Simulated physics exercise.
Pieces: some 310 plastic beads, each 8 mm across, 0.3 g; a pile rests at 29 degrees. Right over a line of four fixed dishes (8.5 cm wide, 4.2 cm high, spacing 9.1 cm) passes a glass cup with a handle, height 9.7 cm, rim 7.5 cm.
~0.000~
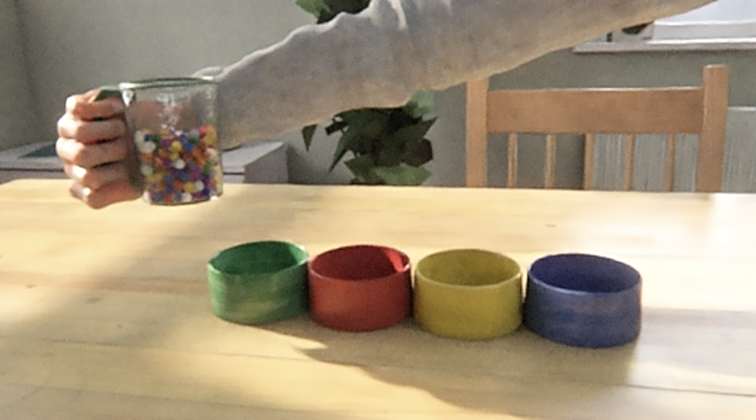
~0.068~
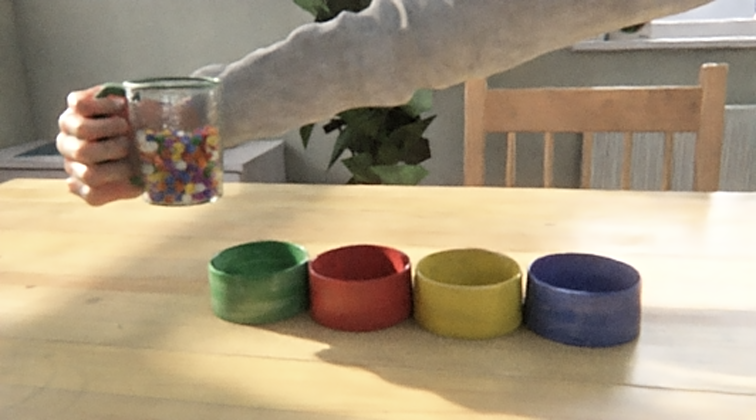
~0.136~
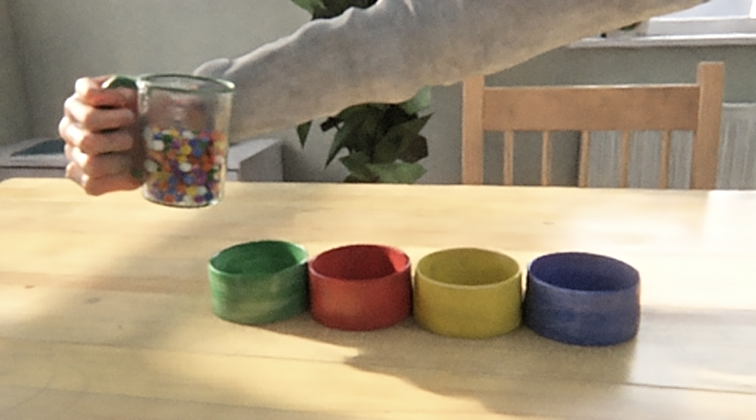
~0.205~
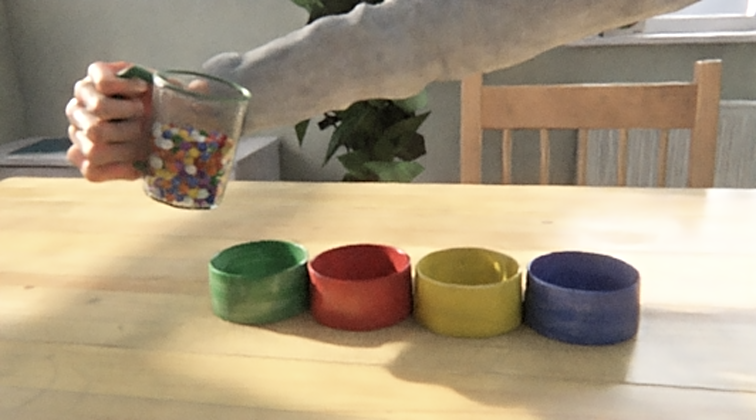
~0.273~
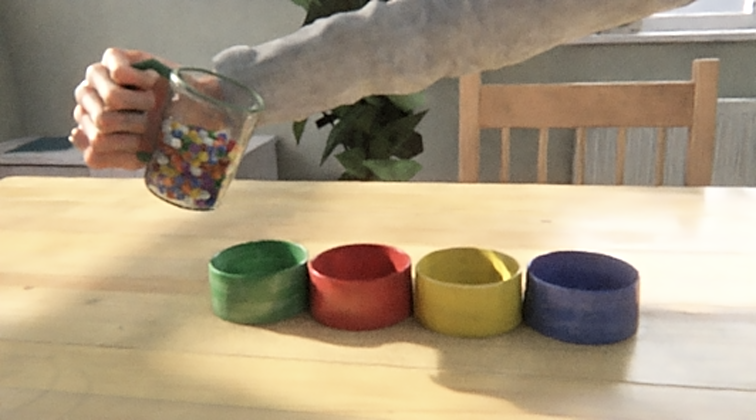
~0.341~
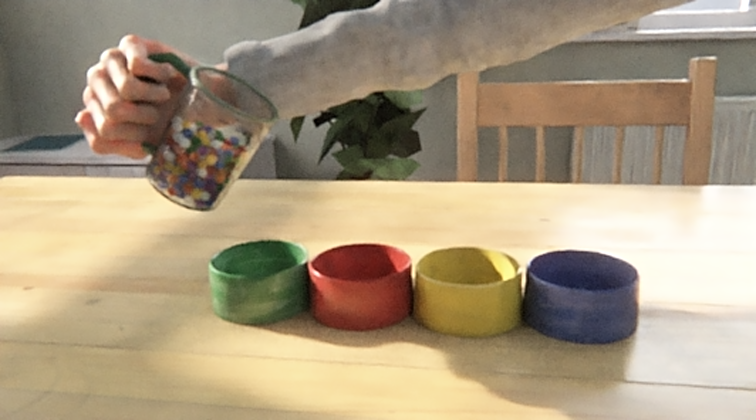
At a sunlit wooden table, a hand tilting a glass cup of colourful beads rightward above green, red, yellow and blue dishes.
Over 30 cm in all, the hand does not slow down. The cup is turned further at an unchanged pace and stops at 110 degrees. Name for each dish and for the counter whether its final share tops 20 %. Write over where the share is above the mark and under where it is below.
Red: Over; blue: Under; green: Under; yellow: Over; counter: Under.
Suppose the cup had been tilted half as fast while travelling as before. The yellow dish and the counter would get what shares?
In the yellow dish 50; on the counter 10.
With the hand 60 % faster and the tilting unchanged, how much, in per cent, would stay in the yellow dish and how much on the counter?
Shares: Yellow 60, counter 10.
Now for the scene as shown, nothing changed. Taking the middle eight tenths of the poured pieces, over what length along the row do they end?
About 12 cm.
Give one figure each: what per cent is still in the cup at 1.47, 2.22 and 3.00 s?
Approx. 10 / 0 / 0 percent.
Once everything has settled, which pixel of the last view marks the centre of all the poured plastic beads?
(433, 293).
Then, at 1.47 s, tilt 110 degrees; cup holds 10 %, red 45 %, yellow 40 %.
After 2.22 s, tilt 110 degrees; cup holds 0 %, red 45 %, yellow 50 %.
Then, at 3.00 s, tilt 110 degrees; cup holds 0 %, red 45 %, yellow 50 %.
In the end, at 3.3 s, red 45 %, blue 0 %, green 0 %, yellow 50 %, counter 10 %.
